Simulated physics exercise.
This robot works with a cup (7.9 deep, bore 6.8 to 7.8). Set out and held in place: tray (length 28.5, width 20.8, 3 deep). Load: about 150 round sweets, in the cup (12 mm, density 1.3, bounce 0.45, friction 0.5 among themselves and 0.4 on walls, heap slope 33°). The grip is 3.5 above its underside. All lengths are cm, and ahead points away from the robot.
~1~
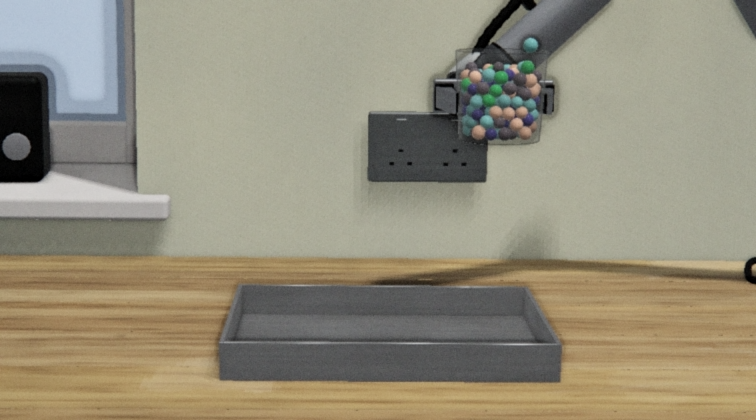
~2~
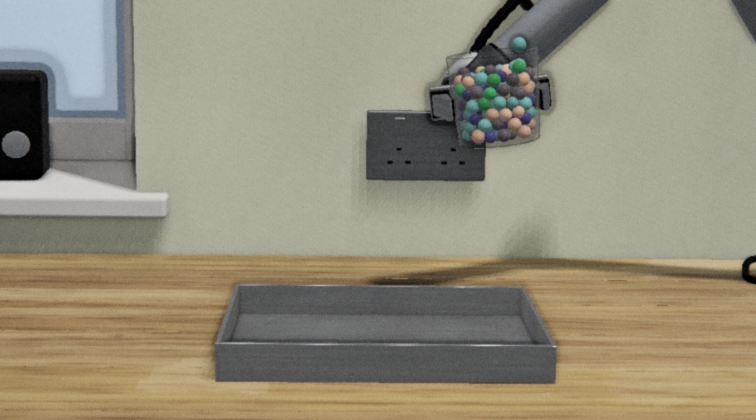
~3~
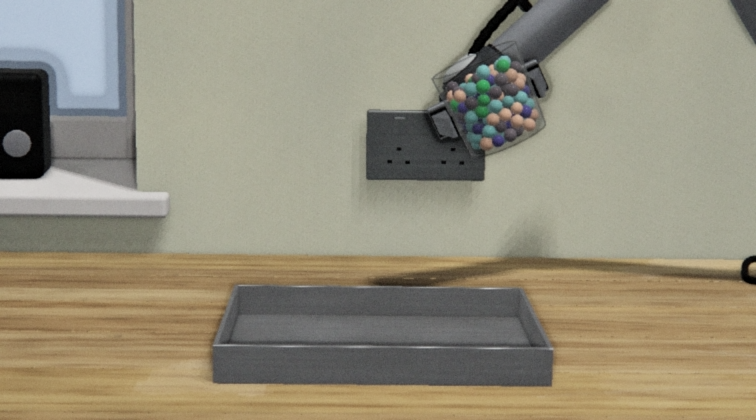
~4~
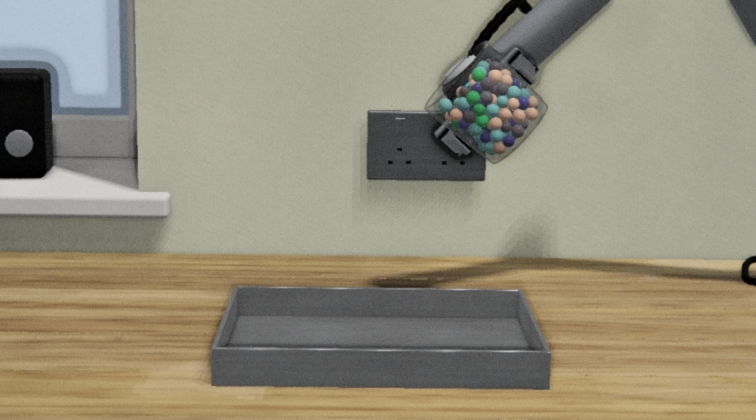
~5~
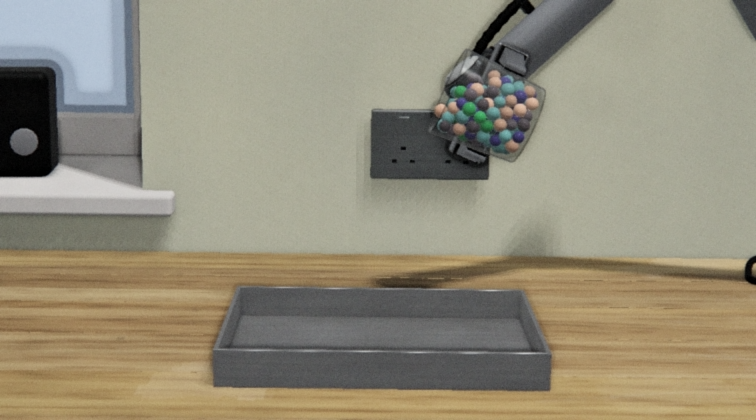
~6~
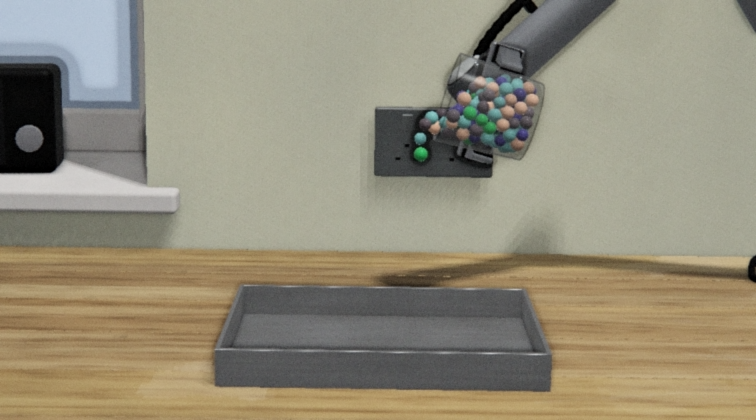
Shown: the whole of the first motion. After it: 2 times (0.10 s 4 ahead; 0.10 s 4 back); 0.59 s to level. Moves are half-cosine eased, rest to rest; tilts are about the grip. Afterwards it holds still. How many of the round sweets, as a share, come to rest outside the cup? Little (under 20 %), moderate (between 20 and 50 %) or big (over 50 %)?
Share outside the cup: Big (over 50 %).
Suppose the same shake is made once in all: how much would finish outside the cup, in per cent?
In that case some 60 per cent.
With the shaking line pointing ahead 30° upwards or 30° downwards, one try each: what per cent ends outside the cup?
About 90 and 45 per cent.
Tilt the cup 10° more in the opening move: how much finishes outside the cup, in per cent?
Some 90 per cent.
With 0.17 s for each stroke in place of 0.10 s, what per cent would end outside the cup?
In that case some 40 per cent.
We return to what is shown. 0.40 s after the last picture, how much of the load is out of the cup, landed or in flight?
Near 65 per cent so far.
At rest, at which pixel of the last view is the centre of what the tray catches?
Around (305, 340).
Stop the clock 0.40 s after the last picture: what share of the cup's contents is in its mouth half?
Roughly 85 per cent.
Then, 0.40 s later, tilted 74° forward, highest piece 24 above the table; 71 in the tray, 54 in the cup, 1 on the table or floor, 20 in flight or on a rim.
Then, 0.79 s later, tilted 19° forward, highest piece 27 above the table; 101 in the tray, 41 in the cup, 4 on the table or floor.
Then, 1.19 s later, level, highest piece 23 above the table; 101 in the tray, 41 in the cup, 4 on the table or floor.
Then, 2.24 s later, level, highest piece 23 above the table; 101 in the tray, 41 in the cup, 4 on the table or floor.
At rest, 101 in the tray, 41 in the cup, 4 on the table or floor. That is 72 % outside the cup.
